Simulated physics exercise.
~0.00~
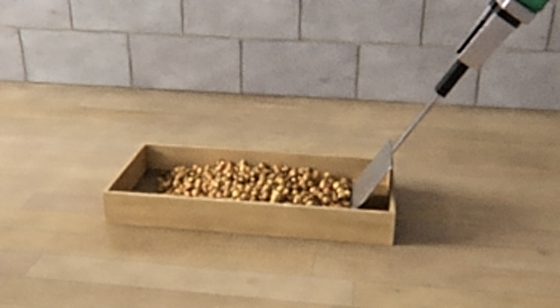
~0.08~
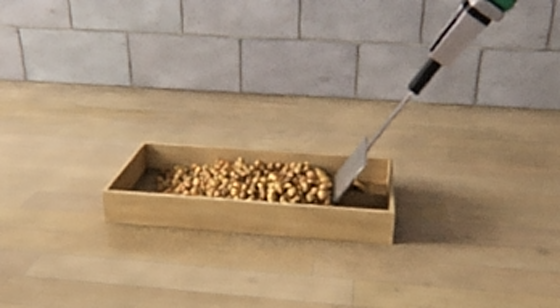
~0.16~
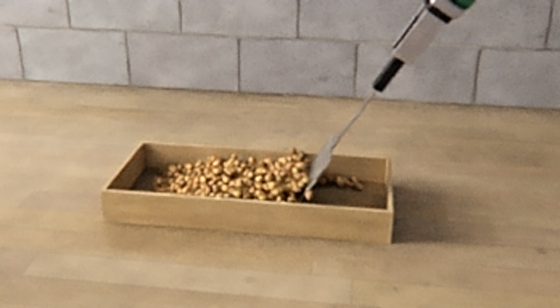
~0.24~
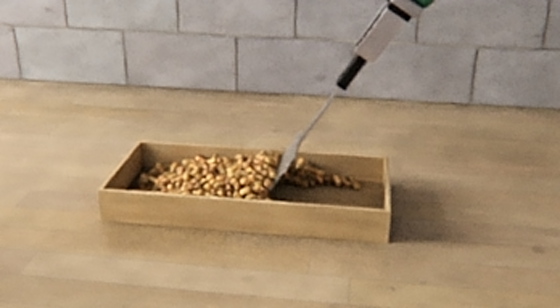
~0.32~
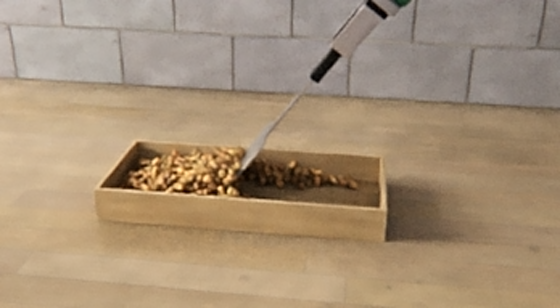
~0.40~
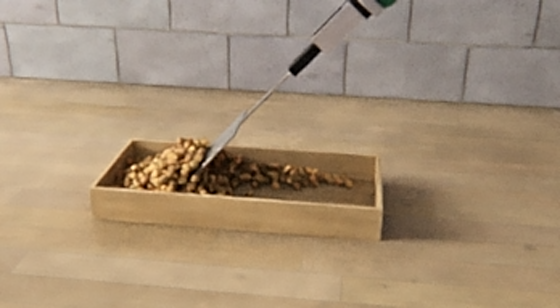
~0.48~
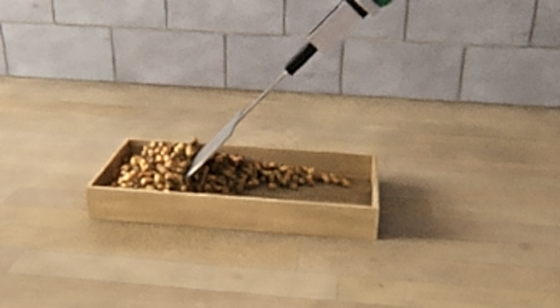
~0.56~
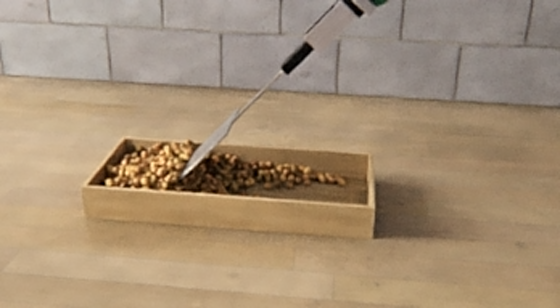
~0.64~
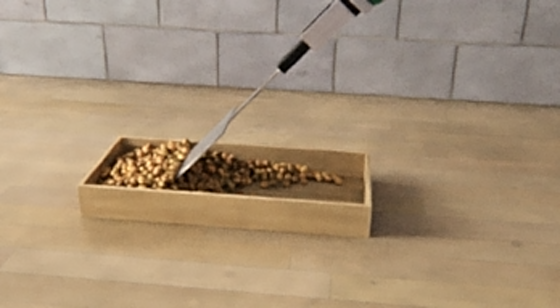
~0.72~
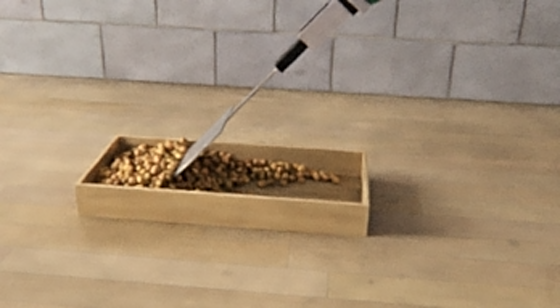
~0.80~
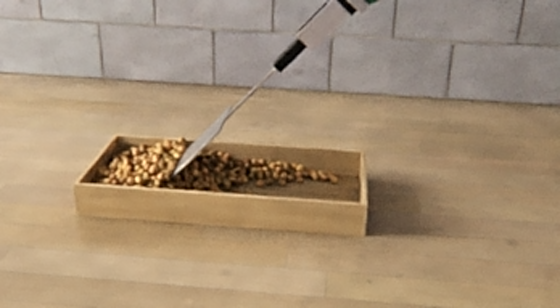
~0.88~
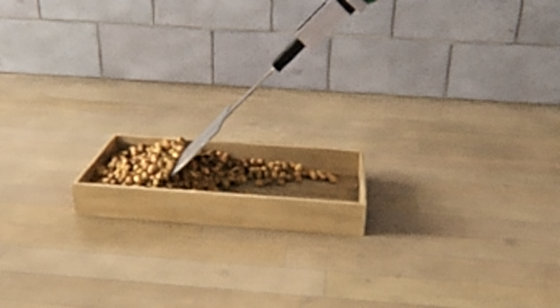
A robot arm holding a flat turner pushed dried chickpeas leftward along a shallow wooden tray on a table, piling them up toward the left end, then came to rest against the heap, leaving a thin trail behind and none spilled outside.
